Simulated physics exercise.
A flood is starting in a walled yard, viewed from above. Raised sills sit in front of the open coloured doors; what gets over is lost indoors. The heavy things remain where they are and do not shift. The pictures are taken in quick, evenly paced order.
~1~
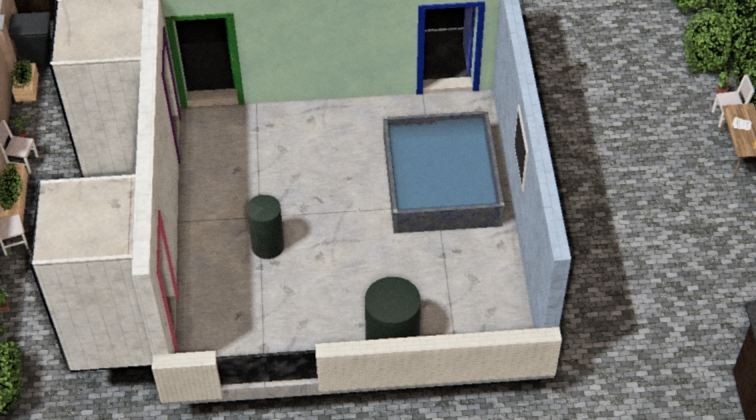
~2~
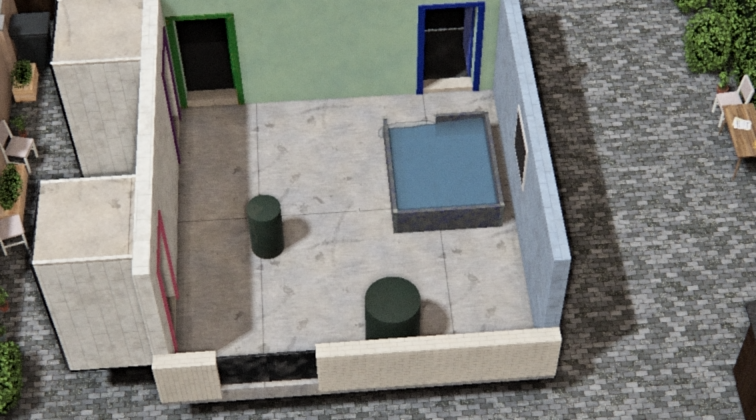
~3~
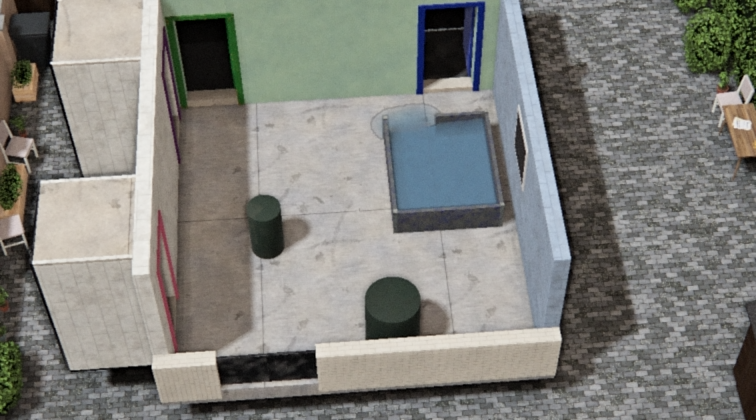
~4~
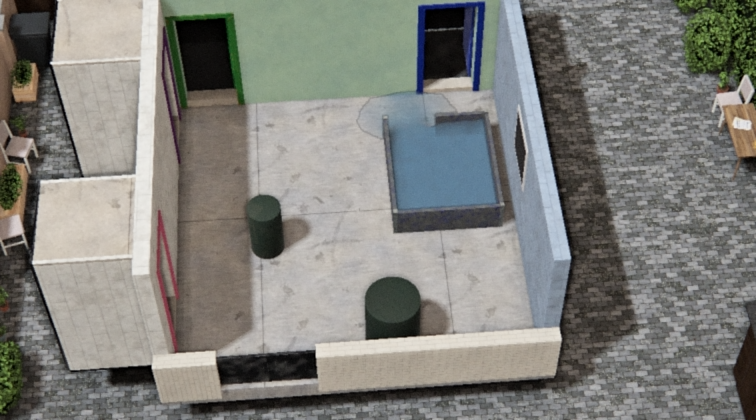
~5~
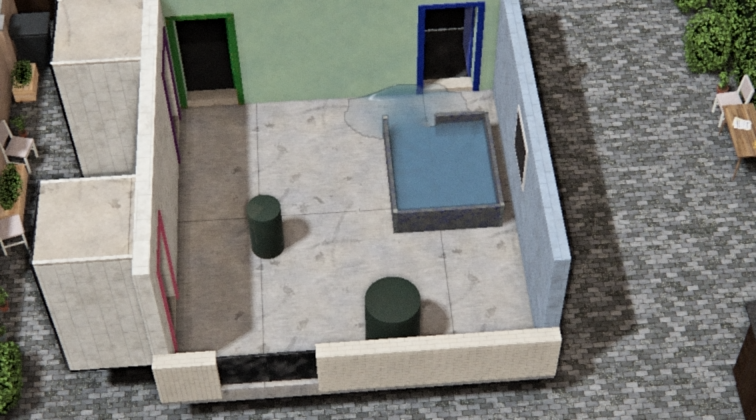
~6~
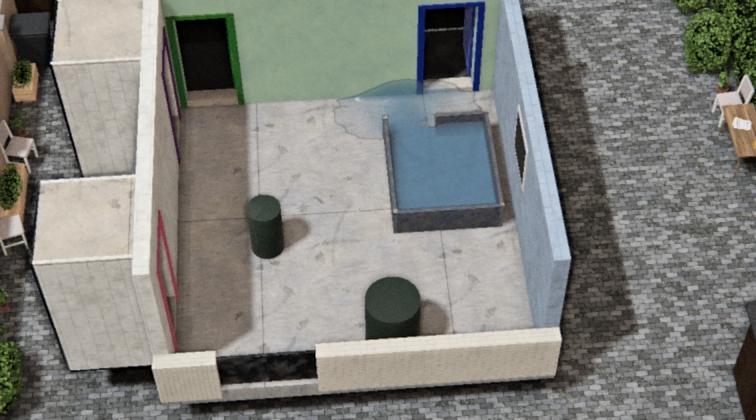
Walled yard seen from above, with water pouring from a gap in the tank's far side and spreading across the pale floor.
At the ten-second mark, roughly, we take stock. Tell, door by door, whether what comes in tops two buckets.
As I see it, the purple door lets in little enough there, the pink door lets in little enough there, the green door lets in little enough there, the blue door lets too much in there.
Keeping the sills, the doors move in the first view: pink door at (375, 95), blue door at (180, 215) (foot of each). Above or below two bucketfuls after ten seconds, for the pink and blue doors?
I'd say pink overflows, while blue falls short.
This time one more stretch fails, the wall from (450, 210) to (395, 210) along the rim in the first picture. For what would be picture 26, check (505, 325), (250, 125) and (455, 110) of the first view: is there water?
The first spot is soaked, the second spared and the third spared.
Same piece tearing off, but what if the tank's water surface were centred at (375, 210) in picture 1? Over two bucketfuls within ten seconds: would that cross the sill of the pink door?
Pink falls short.
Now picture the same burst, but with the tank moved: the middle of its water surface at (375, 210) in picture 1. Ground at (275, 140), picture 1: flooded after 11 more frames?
That spot is reached by the flood.
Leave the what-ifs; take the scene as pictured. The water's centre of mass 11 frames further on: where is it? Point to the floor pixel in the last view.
The centre of mass sits at about (418, 154).
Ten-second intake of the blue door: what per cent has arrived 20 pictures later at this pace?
Estimated share: About 80 %.
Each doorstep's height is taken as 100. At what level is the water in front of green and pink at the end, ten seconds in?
Readings, in sequence: 30 percent and 50 percent.
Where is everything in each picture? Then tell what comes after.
Still water in the water tank at (442, 164), in the first frame.
The front is at a hidden place, out from the gap on the water tank's far side, in the second frame.
Water pours out on the water tank's far side and has run to (426, 108), in the third frame.
Water pours out on the water tank's far side and has run to (378, 98), in the fourth frame.
The front is at (358, 99), out from the gap on the water tank's far side, in the fifth frame.
Water pours out on the water tank's far side and has run to (470, 93), in the sixth frame.
A moment on, water covers 10 % of the floor; the purple door not reached, the pink door not reached, the green door not reached, the blue door under two buckets in.
Next, water covers 25 % of the floor; the purple door not reached, the pink door not reached, the green door wet at the sill, nothing in, the blue door over two buckets in.
Then, water covers 40 % of the floor; the purple door under two buckets in, the pink door not reached, the green door wet at the sill, nothing in, the blue door over two buckets in.
Later, water covers 65 % of the floor; the purple door under two buckets in, the pink door wet at the sill, nothing in, the green door wet at the sill, nothing in, the blue door over two buckets in.
In the end, water covers 90 % of the floor; the purple door under two buckets in, the pink door wet at the sill, nothing in, the green door wet at the sill, nothing in, the blue door over two buckets in.
